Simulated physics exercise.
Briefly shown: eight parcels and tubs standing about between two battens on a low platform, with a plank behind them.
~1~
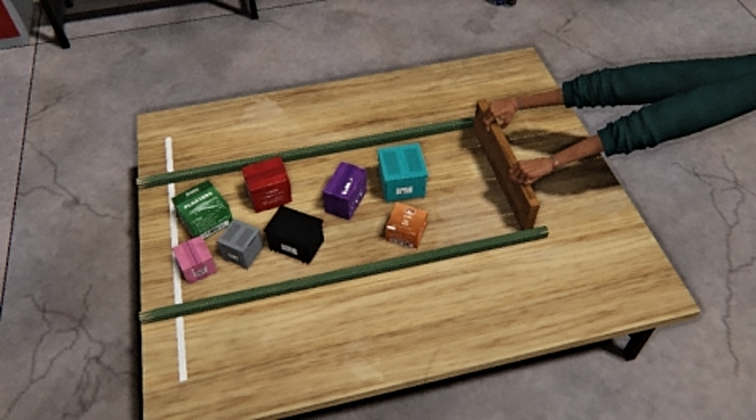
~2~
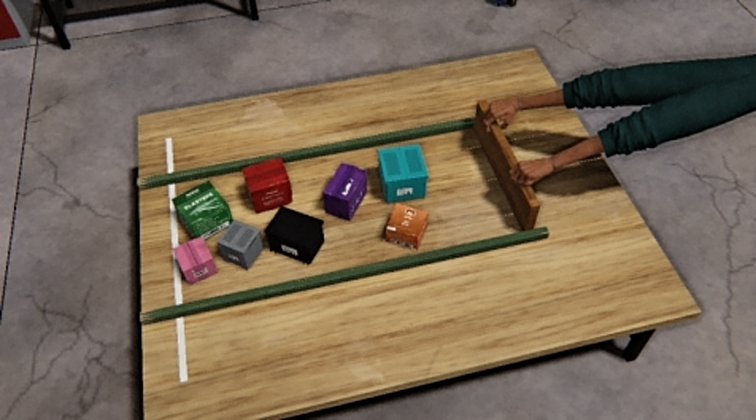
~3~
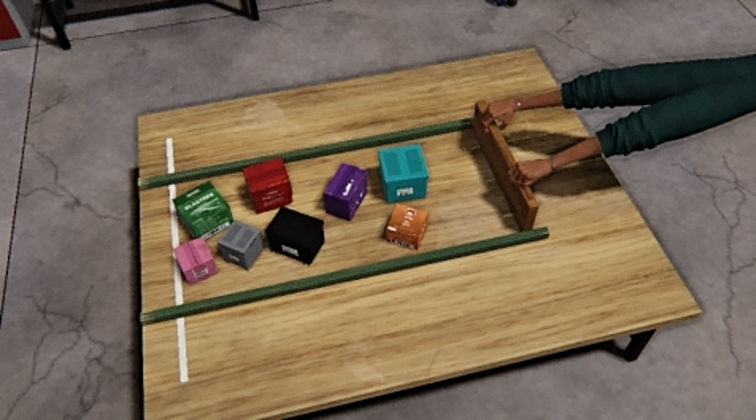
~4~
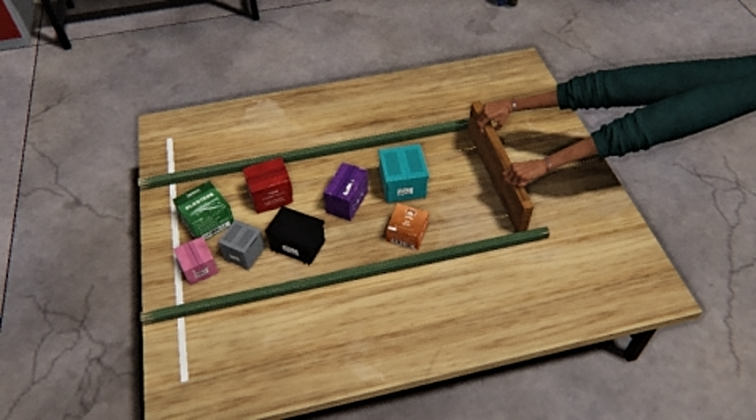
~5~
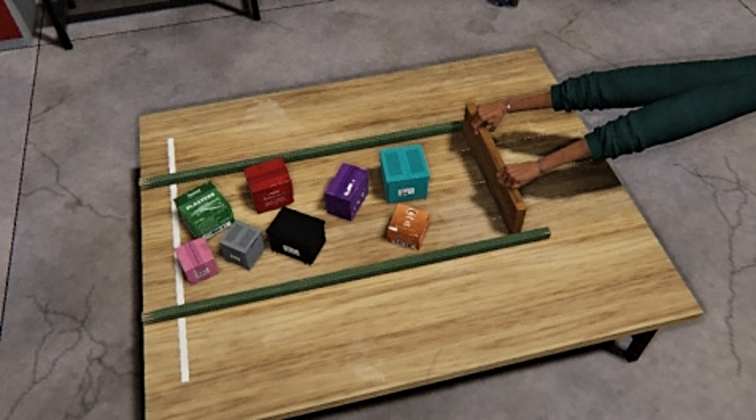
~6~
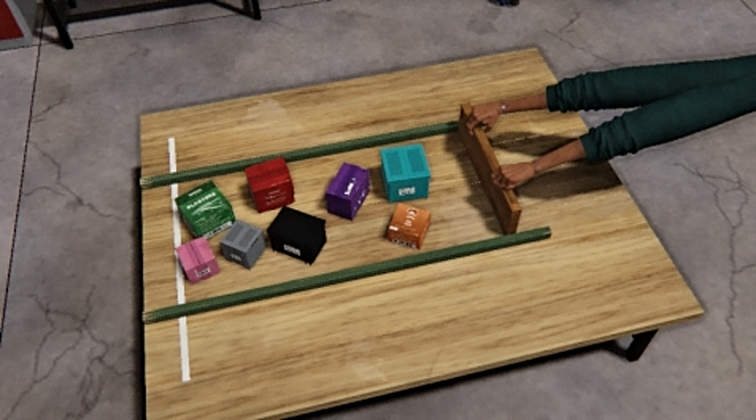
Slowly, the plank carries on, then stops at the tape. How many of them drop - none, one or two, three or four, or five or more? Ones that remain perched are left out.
The count of those that drop is five or more.
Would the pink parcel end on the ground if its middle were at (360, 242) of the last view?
Result: It falls away.
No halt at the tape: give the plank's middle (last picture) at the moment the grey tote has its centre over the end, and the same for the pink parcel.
Grey tote: (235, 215); pink parcel: (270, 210).
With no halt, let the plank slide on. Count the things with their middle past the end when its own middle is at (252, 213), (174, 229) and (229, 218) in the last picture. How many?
Going through the three places, I get 1, 5 and 3.
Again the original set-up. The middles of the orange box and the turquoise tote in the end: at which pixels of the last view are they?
In the last picture the orange box sits around (161, 287) and the turquoise tote around (150, 224).
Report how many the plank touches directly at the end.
3.
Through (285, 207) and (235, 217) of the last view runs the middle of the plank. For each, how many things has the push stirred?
Counts: 8 and 8.
Soon after, none off yet; pink parcel at rest near (198, 260); green box at rest near (206, 211); grey tote at rest near (244, 245).
After that, none off yet; pink parcel displaced a little near (192, 263); green box displaced a little near (197, 213); grey tote displaced a little near (227, 247).
And then, one off so far; pink parcel on its way down near (126, 331); green box displaced about its own width near (140, 219); grey tote displaced well along near (142, 261).
In the end, the number that fall off is five or more; gone, purple box, black tote, grey tote, green box and pink parcel.
